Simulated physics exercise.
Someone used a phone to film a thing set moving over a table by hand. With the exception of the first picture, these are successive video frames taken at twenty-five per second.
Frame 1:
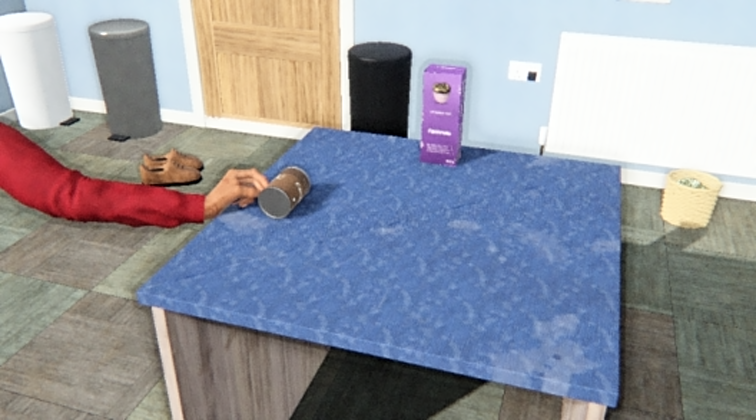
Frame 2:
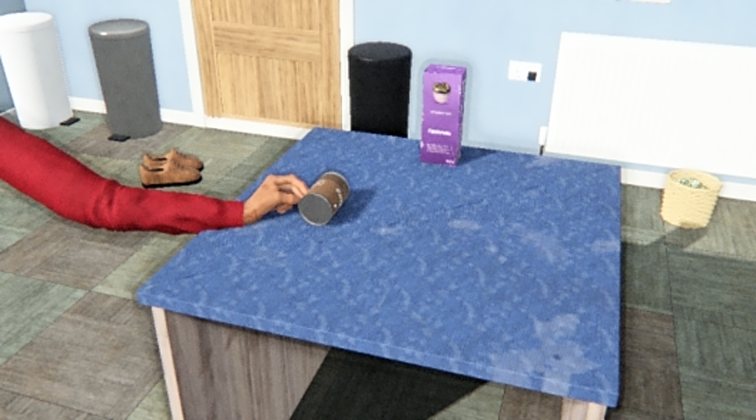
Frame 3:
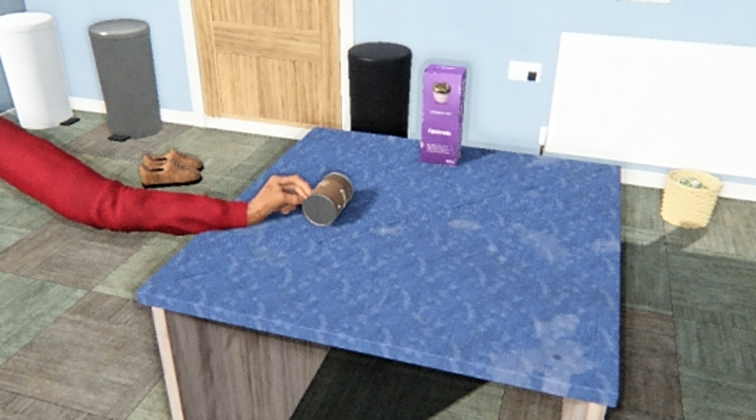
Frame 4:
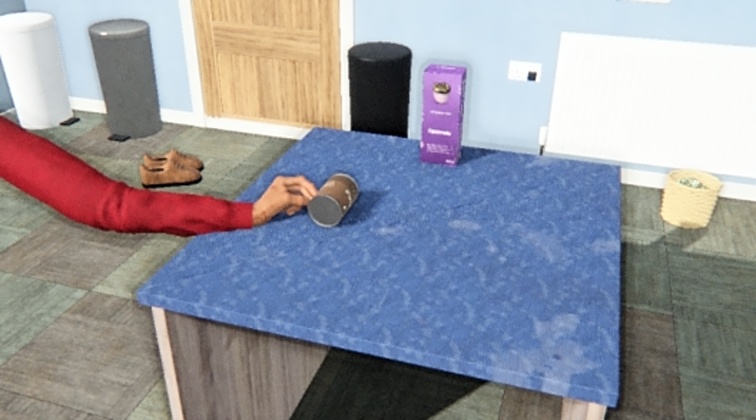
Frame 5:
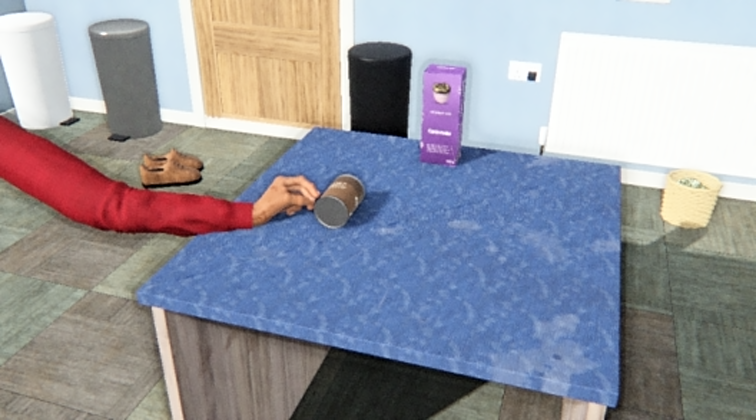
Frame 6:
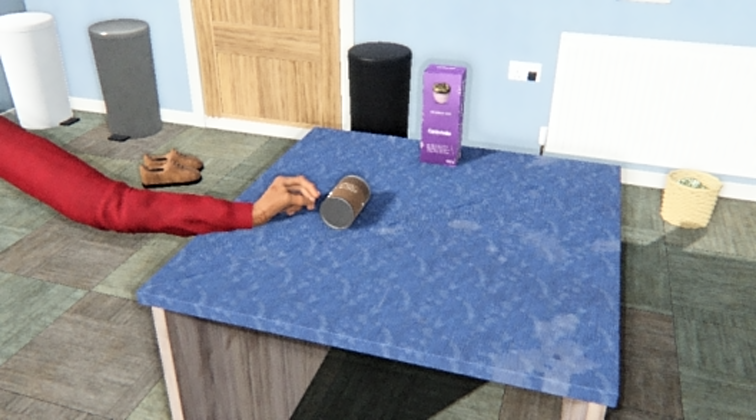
A brown tin lying on its side on a blue tabletop moved a short way right under a hand in a red sleeve, then rolled slightly farther right, just clear of the fingers.
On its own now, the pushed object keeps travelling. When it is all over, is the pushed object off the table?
I expect it to stop short of the edge.
Then, 0.10 s after the last picture, brown tin rolled about its own width near (359, 204).
Then, 0.30 s after the last picture, brown tin rolled about its own width near (379, 207).
Then, 0.50 s after the last picture, brown tin rolled well along near (391, 209).
At rest, moved from the start, brown tin. Seen from the same camera at the end, brown tin near (395, 210).
